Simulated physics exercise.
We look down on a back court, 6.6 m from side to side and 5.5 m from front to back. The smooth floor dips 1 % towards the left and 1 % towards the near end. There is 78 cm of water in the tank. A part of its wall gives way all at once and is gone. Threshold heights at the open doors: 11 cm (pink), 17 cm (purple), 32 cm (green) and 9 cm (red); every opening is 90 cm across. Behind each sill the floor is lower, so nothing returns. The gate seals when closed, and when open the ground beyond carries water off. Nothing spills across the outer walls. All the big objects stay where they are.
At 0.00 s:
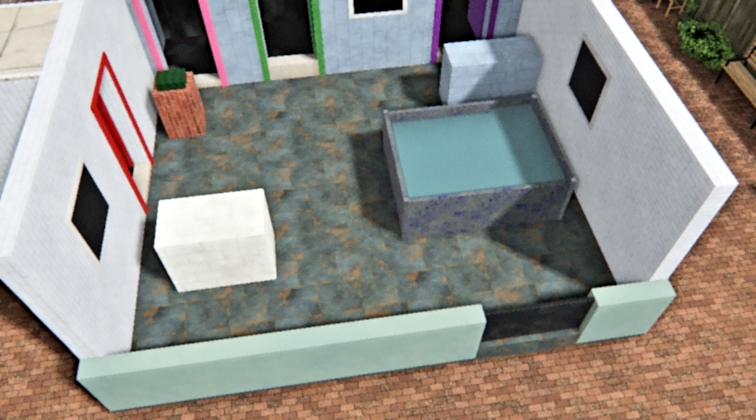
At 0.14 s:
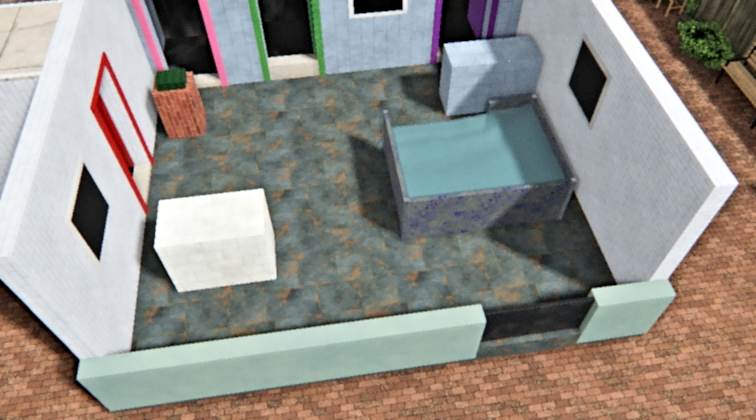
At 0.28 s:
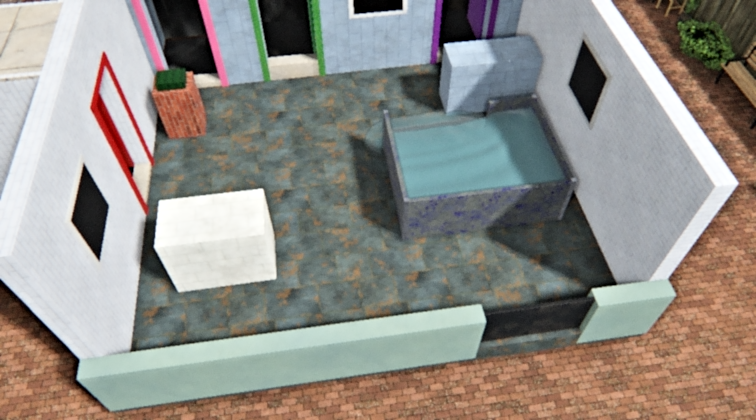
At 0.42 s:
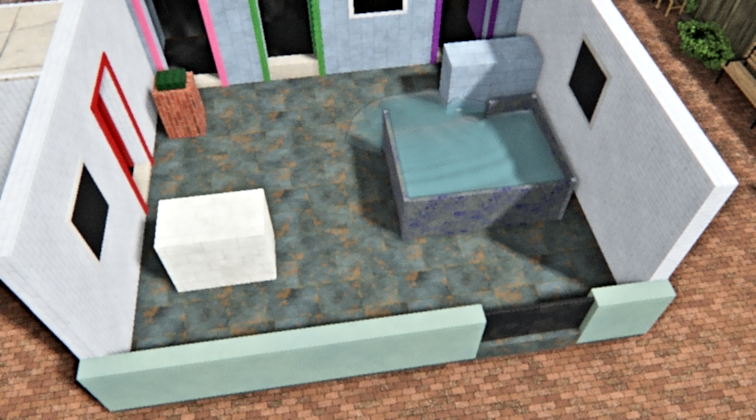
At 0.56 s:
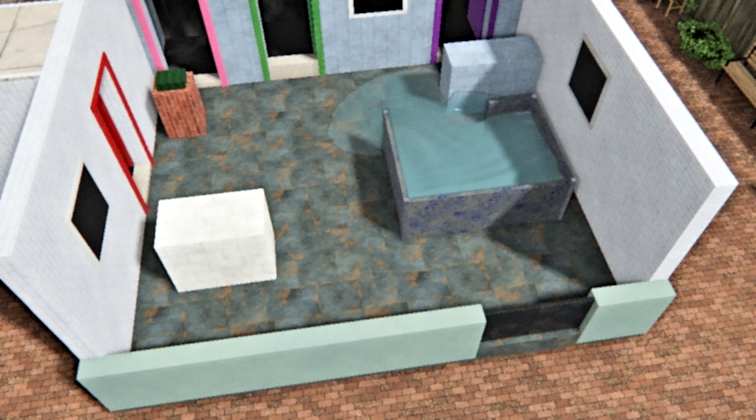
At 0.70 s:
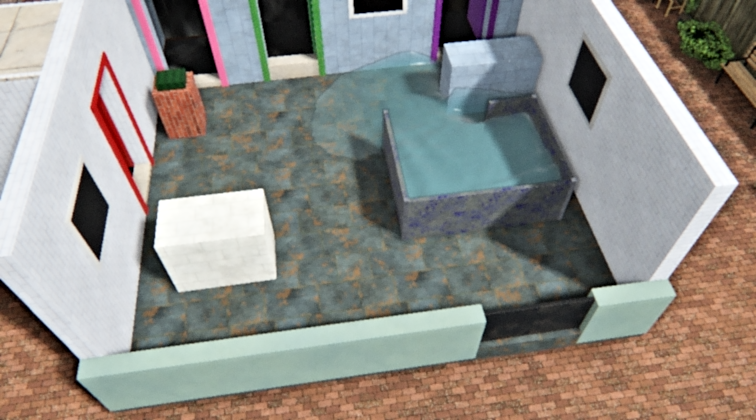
A large stone-walled tank of still, blue-green water stands on the right of a walled court with a mottled grey-brown floor, seen from above. A white block sits at left near a red-framed door, a brick planter behind it, and pink, green and purple doorframes line the back wall. Part of the tank's far side vanishes, and water pours out, spreading backward and leftward in a rounded sheet, while the camera stays still.
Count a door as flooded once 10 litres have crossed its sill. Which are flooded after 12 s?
Door by door: At the pink door it goes over the limit; at the purple door it goes over the limit; at the green door it keeps below the limit; at the red door it passes the limit.
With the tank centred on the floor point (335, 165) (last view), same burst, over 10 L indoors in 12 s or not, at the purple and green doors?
Against that limit: Purple over, green past it.
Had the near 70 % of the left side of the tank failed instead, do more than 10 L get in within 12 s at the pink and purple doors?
Then: Pink above, purple not over.
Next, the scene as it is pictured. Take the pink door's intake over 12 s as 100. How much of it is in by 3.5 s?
Some 20 per cent by then.
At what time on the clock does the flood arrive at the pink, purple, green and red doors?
Arrival: Pink 1.8 s, purple 0.9 s, green 1.0 s, red 2.6 s.
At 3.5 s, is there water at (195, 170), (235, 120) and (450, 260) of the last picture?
In that order: Under water, flooded, dry.
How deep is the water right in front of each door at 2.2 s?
In cm: Pink 11, purple 17, green 24, red 0.
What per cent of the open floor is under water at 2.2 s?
Some 40 per cent of it.
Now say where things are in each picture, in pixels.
In the first picture, still water, 78 cm deep, in the tank at (474, 149).
In the second picture, the front is at (380, 150), 0.9 m from the gap on the tank's far side; 0.4 m2 of floor is under water; 78 cm left at the back of the tank.
In the third picture, the front is at (370, 138), 1.1 m from the gap on the tank's far side; 1.3 m2 of floor is under water; 77 cm left at the back of the tank.
In the fourth picture, water pours out on the tank's far side and has run 1.5 m, to (368, 109); typically 14 cm deep outside, 73 cm at the tank's back.
In the fifth picture, water pours out on the tank's far side and has run 2.0 m, to (421, 69); typically 10 cm deep outside, 67 cm at the tank's back.
In the sixth picture, water pours out on the tank's far side and has run 2.4 m, to (351, 73); typically 10 cm deep outside, 67 cm at the tank's back.
After 1.4 s water covers 25 % of the floor and is deepest (50 cm) near (388, 77); pink door not reached, purple door 14 cm at the sill, 0 L in, green door 21 cm at the sill, 0 L in, red door not reached.
After 2.2 s water covers 40 % of the floor and is deepest (51 cm) near (158, 115); pink door 11 cm at the sill, 0 L in, purple door 17 cm at the sill, 2 L in, green door 24 cm at the sill, 0 L in, red door not reached.
After 3.5 s water covers 60 % of the floor and is deepest (34 cm) near (159, 109); pink door 25 cm at the sill, 37 L in, purple door 23 cm at the sill, 15 L in, green door 14 cm at the sill, 0 L in, red door 10 cm at the sill, 0 L in.
After 7.0 s water covers 95 % of the floor and is deepest (28 cm) near (128, 382); pink door 18 cm at the sill, 185 L in, purple door 9 cm at the sill, 30 L in, green door 7 cm at the sill, 0 L in, red door 14 cm at the sill, 45 L in.
After 12.0 s water covers 100 % of the floor and is deepest (15 cm) near (128, 382); pink door 13 cm at the sill, 208 L in, purple door 3 cm at the sill, 30 L in, green door 8 cm at the sill, 0 L in, red door 11 cm at the sill, 88 L in.
